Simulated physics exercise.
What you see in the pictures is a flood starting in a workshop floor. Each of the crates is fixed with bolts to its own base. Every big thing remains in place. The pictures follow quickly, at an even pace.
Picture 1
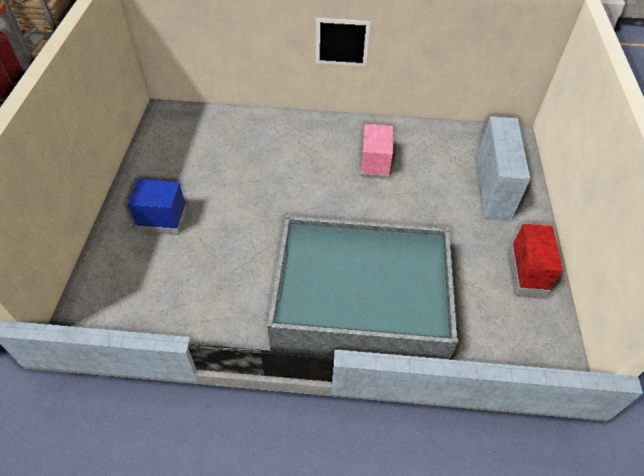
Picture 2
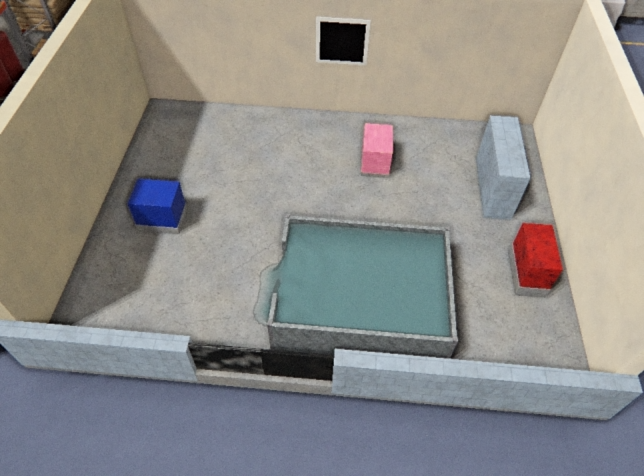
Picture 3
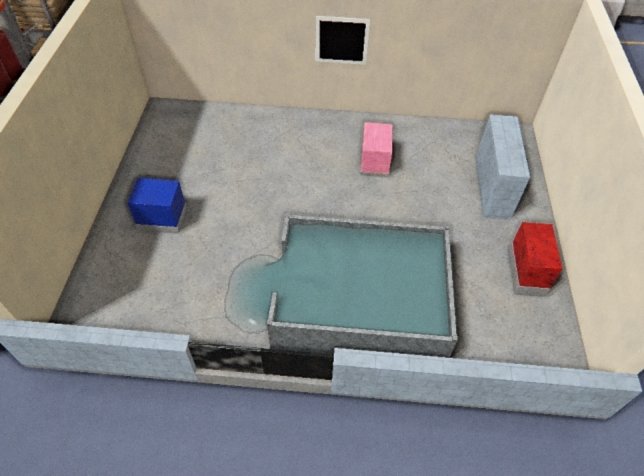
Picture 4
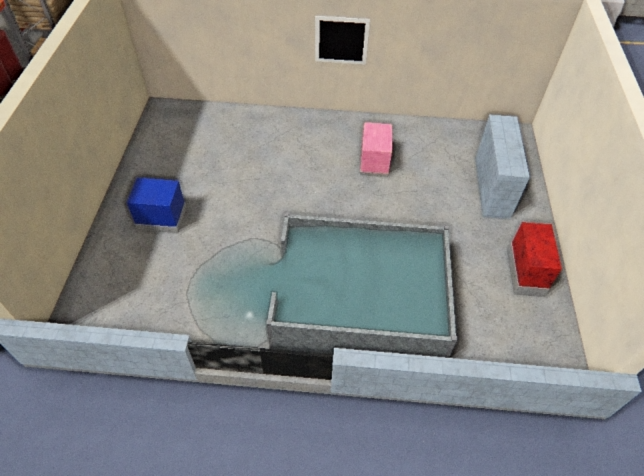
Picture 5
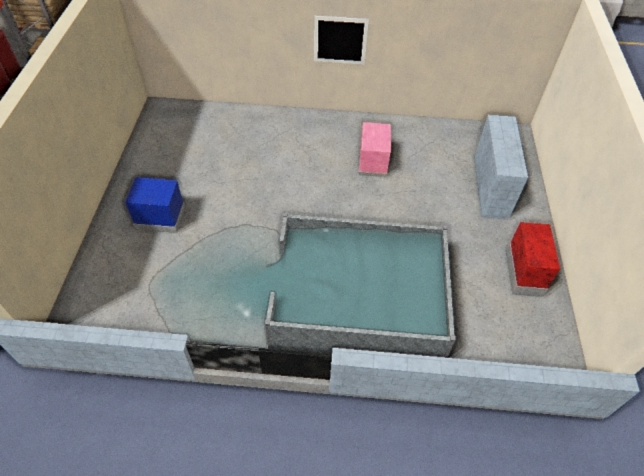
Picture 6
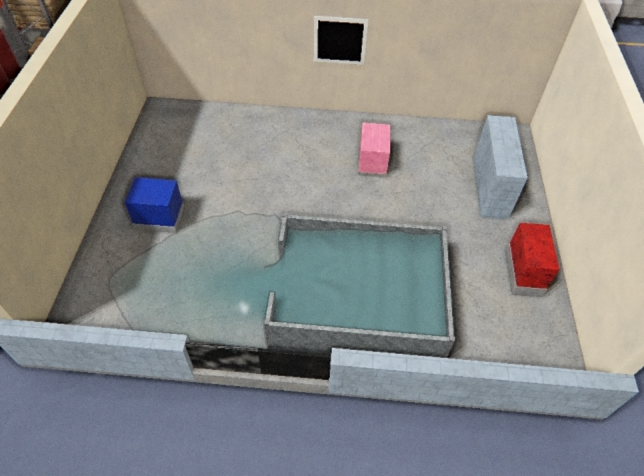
To begin with, a grey-walled tank of teal water sits whole and still on a workshop floor among blue, pink, red and grey blocks. A gap opens in its left side and water bulges out, then spreads leftward across the floor in a widening, thinning sheet, passing below the blue block.
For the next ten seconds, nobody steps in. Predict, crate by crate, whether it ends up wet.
The blue crate ends up wet; the pink crate ends up wet; the red crate ends up dry.
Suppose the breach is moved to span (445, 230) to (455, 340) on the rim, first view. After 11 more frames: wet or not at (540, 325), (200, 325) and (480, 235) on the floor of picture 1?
The first comes out soaked, the second untouched, the third soaked.
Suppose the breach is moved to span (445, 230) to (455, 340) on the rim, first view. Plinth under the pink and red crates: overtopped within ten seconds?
First, the pink crate is flooded; second, the red crate is flooded.
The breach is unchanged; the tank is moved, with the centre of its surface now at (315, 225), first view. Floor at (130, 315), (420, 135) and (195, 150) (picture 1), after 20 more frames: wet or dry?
Results in order - swamped, left untouched, swamped.
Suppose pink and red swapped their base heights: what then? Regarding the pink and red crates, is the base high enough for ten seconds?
Result - pink: Untouched; red: Untouched.
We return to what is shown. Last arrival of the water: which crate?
I'd say the one in red is last.
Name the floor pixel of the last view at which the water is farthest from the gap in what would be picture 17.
The front should reach about (128, 141).
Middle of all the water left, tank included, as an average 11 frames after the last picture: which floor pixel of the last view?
Close to (272, 289), I reckon.
A moment on, water covers 25 % of the floor; the blue crate water round its plinth, the pink crate not reached, the red crate not reached.
Next, water covers 30 % of the floor; the blue crate water round its plinth, the pink crate not reached, the red crate not reached.
Then, water covers 45 % of the floor; the blue crate water round its plinth, the pink crate not reached, the red crate not reached.
Later, water covers 60 % of the floor; the blue crate water round its plinth, the pink crate water round its plinth, the red crate not reached.
In the end, water covers 90 % of the floor; the blue crate was topped, the pink crate was topped, the red crate stayed above the water.
